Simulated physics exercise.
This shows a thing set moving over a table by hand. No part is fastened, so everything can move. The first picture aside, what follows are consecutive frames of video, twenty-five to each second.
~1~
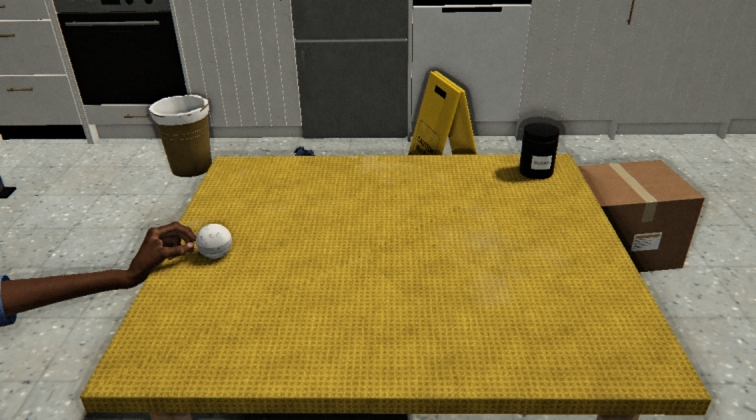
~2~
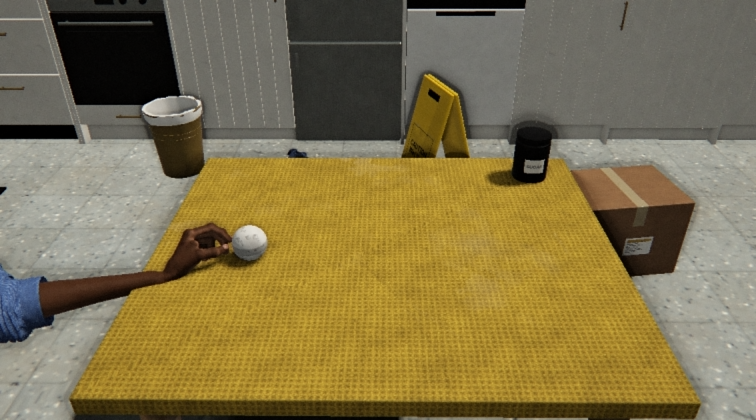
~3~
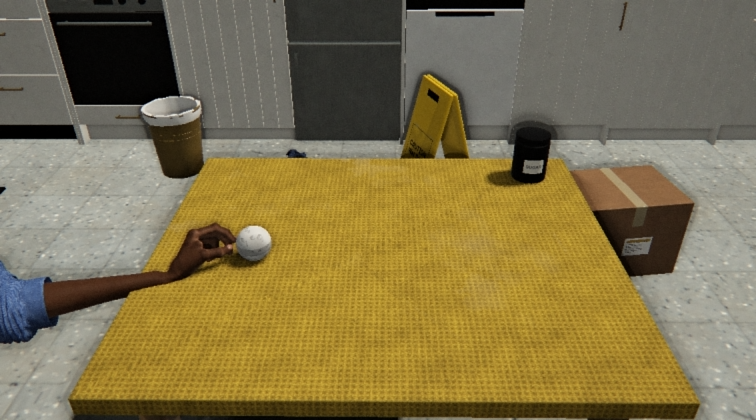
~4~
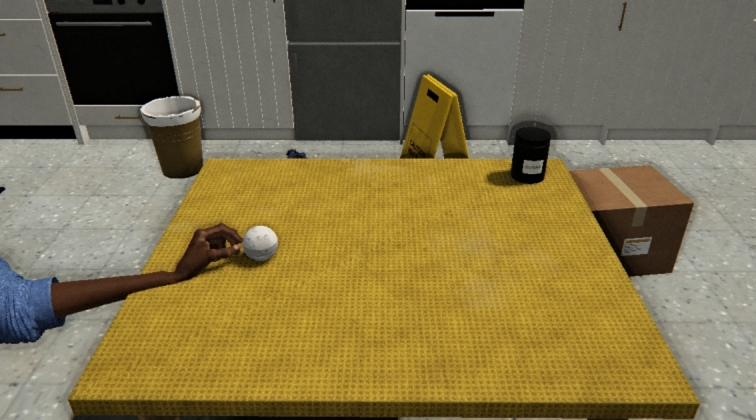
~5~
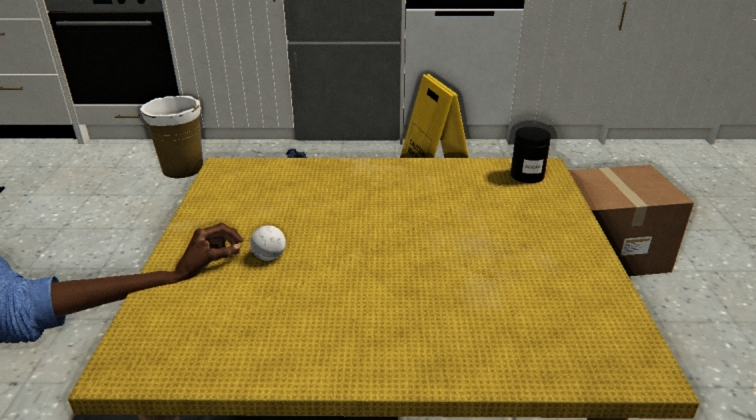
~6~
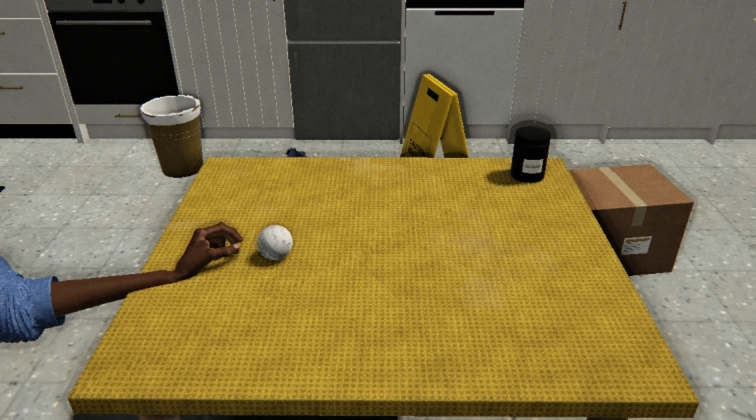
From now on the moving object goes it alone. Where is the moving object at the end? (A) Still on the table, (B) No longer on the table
A, still on the table.
Then, 0.10 s later than the last frame, white ball moved about its own width near (290, 242).
Then, 0.30 s later than the last frame, white ball moved about its own width near (311, 243).
When it is over, moved from the start, white ball. End places, in pixels of the last picture, white ball near (318, 243).
